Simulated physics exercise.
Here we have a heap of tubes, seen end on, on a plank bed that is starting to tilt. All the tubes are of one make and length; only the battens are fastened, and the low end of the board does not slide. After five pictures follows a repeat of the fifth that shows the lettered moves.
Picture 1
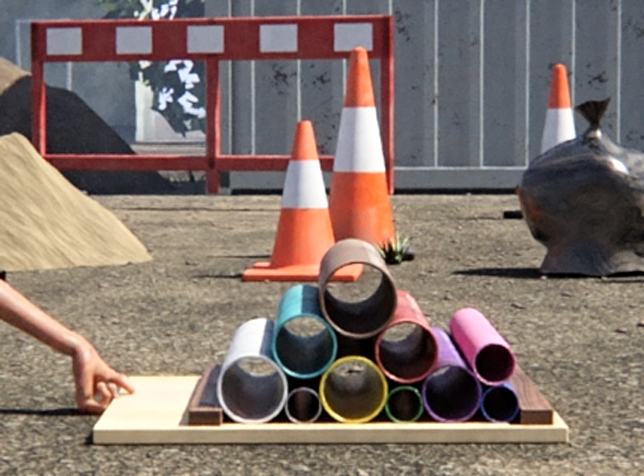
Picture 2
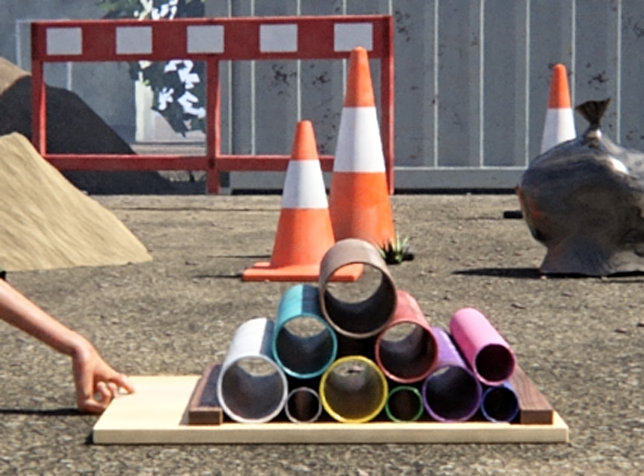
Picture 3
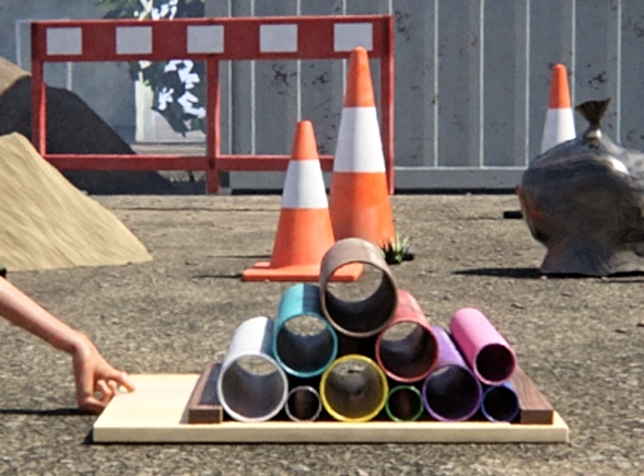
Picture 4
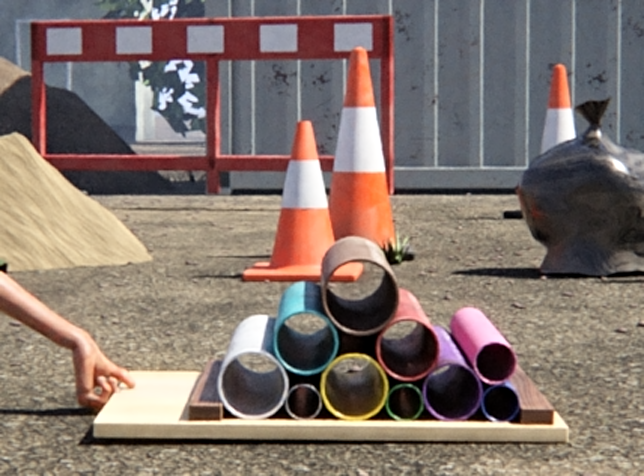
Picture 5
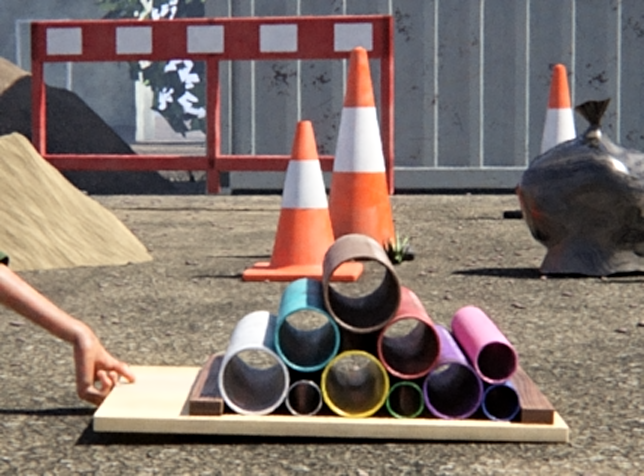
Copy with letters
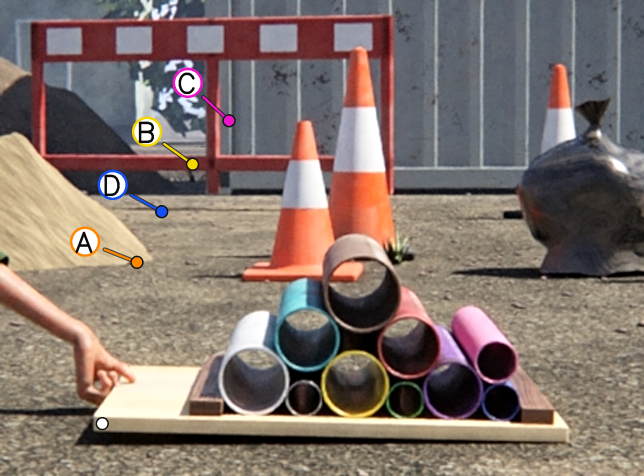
A hand slowly lifts the left end of a board holding stacked colourful tubes slightly.
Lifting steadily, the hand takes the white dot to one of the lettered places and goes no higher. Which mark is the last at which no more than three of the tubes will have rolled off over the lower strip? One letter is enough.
The last mark within the limit is C.
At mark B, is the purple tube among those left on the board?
Yes.
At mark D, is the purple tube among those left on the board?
Yes.
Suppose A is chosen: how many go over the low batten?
At A the number is one.
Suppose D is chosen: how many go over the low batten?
With D, one.
On the marked copy, A at (137, 263); B at (193, 164); C at (229, 121); D at (162, 212); the white dot at (102, 424).
Following C. Soon after the start, board at 22°.
Later, board at 42°.
In the end, board at 43°, two over the low batten (brown, pink).
As for the rest, A one over the low batten (pink); B one over the low batten (pink); D one over the low batten (pink).
